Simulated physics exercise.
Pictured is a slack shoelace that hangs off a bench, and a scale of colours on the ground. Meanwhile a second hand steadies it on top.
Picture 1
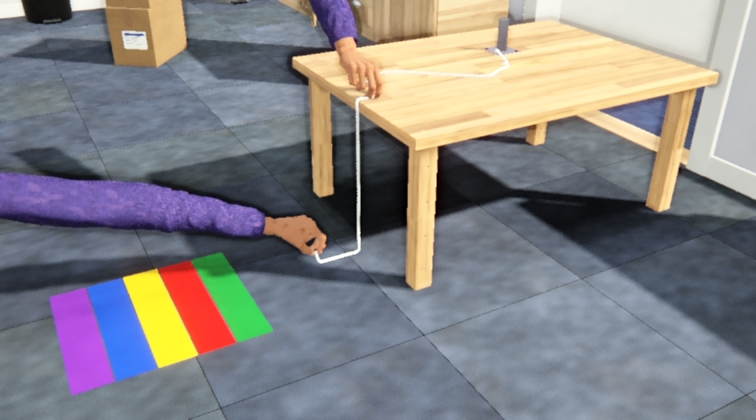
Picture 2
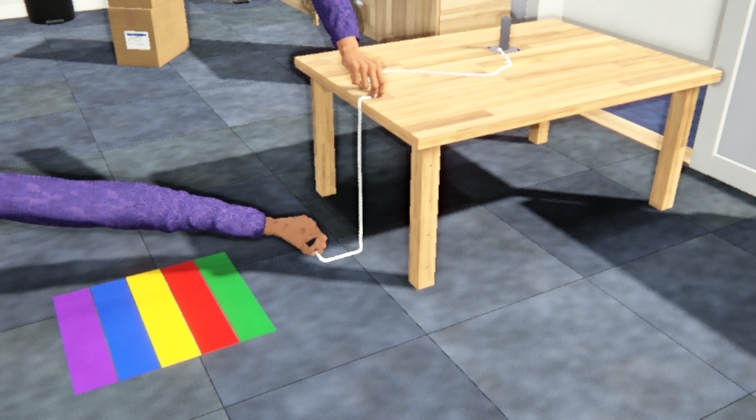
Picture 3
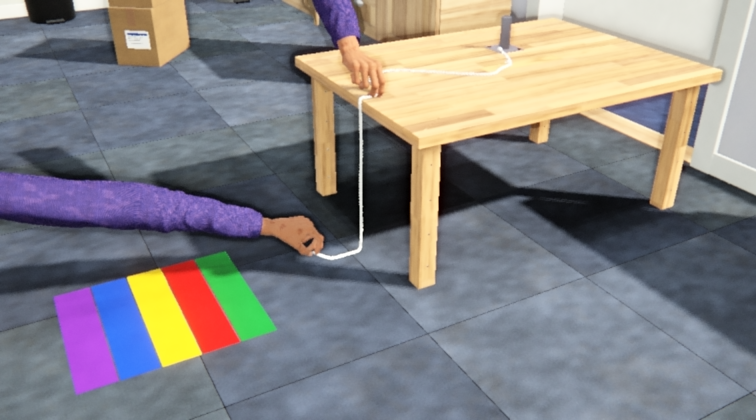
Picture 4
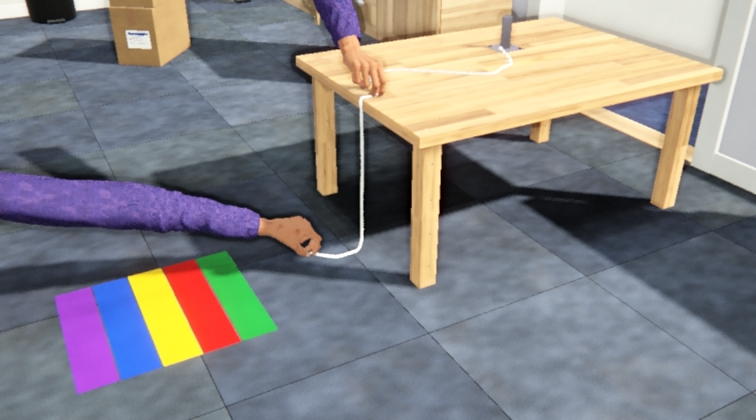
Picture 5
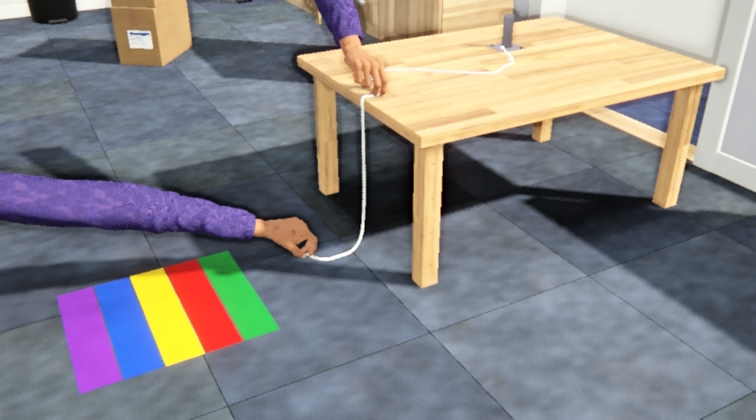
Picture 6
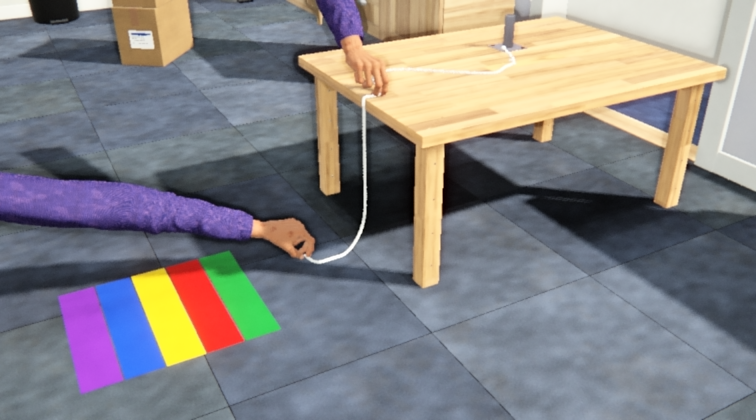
On a tiled floor beside a wooden bench, a purple-sleeved hand drawing a slack white shoelace's end slightly left near coloured stripes.
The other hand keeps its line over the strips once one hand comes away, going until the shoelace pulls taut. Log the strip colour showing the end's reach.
Reach: Purple strip.
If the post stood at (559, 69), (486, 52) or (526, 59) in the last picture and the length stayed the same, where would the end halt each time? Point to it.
In order, it comes out close to (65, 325), (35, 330) and (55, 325).
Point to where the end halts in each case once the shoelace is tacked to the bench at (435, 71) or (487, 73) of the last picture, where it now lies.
Approximately (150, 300), then (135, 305).
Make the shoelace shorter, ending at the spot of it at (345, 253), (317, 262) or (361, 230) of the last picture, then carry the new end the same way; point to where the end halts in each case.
In that order: (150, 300), (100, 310) and (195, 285).
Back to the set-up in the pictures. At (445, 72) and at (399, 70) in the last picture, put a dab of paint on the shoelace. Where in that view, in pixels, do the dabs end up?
End points: Roughly (401, 78); roughly (362, 89).
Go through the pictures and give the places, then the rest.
End (316, 252); green (246, 320); red (209, 331); yellow (170, 343); blue (130, 355); purple (88, 368), in the first frame.
End (316, 252); shoelace through (509, 60) (477, 75) (395, 72) (375, 92) (359, 155) (361, 232), in the second frame.
End (313, 252), in the third frame.
End (311, 253); shoelace through (510, 59) (478, 74) (397, 70) (376, 91) (362, 154) (362, 231), in the fourth frame.
End (307, 254), in the fifth frame.
End (305, 255); shoelace through (513, 58) (481, 73) (399, 70) (379, 91) (365, 153) (360, 232), in the sixth frame.
Soon after, end near (143, 301); over yellow.
After that, end near (101, 312); over purple.
At the stop, end near (77, 319); over purple. The end stops over the purple strip.
